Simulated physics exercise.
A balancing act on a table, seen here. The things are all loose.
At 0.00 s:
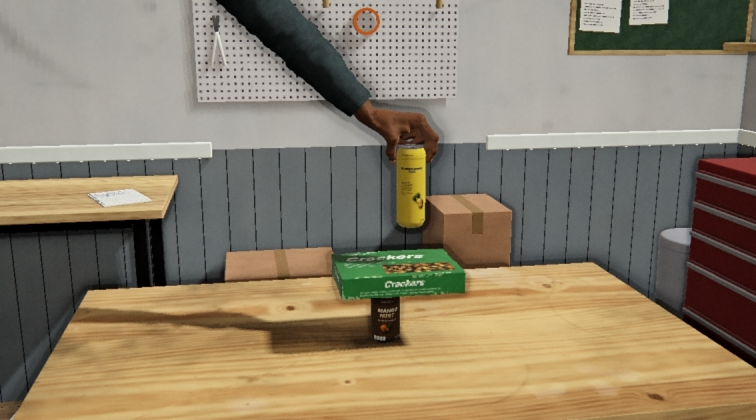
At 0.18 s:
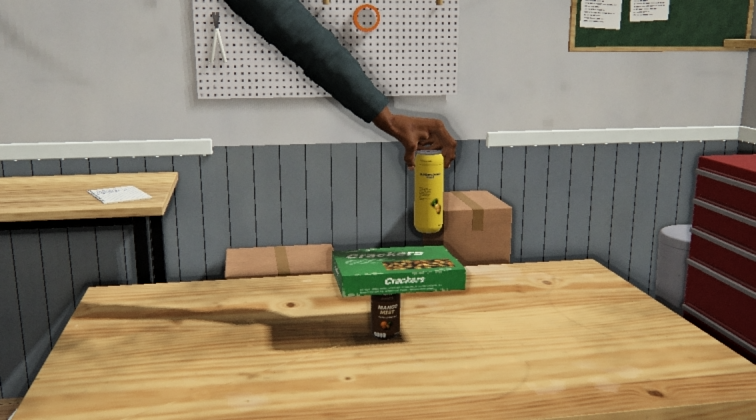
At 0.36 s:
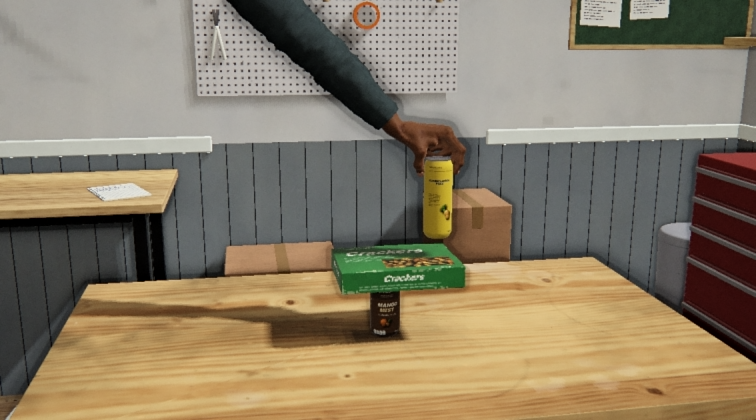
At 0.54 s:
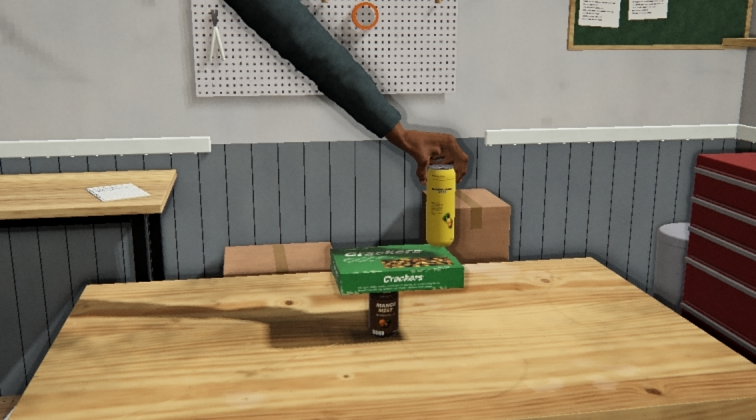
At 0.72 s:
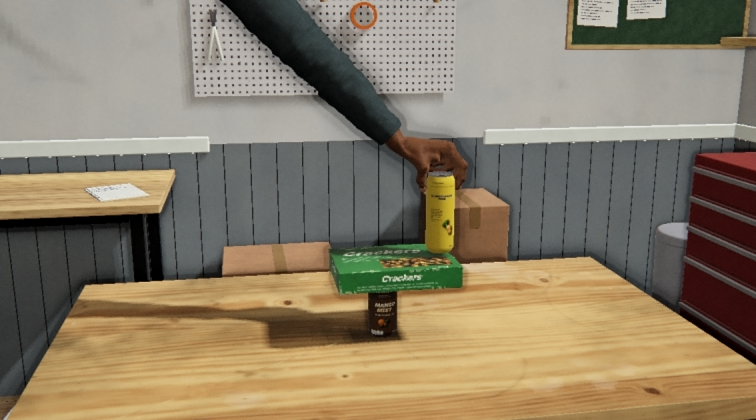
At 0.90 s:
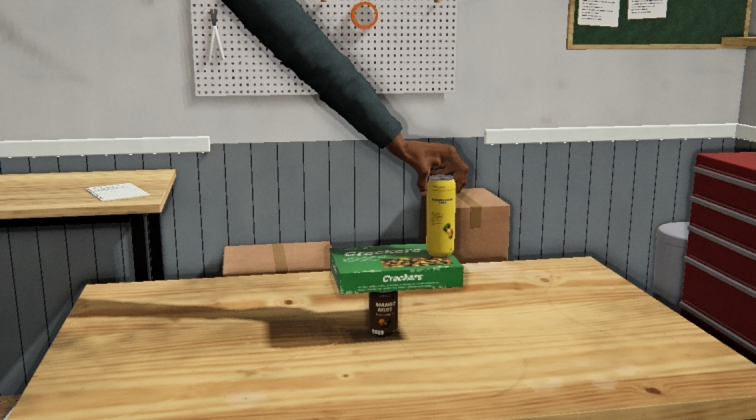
A yellow can, gripped from above by a hand, moves right and downward over a green crackers packet balanced on a small dark can on a wooden table. The hand lowers it onto the packet's right side and keeps hold of it, while the packet shifts very slightly.
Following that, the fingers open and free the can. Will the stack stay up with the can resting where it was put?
No: Looks to me like it is not stable after that.
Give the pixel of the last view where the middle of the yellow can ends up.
It finishes at about (545, 310).
After 1.40 s, yellow can now fallen; green packet turned 45° from how it was put.
After 1.70 s, green packet now fallen; brown can shifted a little.
In the end (2.3 s), fallen, green packet and yellow can; moved from the start, brown can. At the end, from the last picture's camera, yellow can near (545, 310). The stack loses its balance.
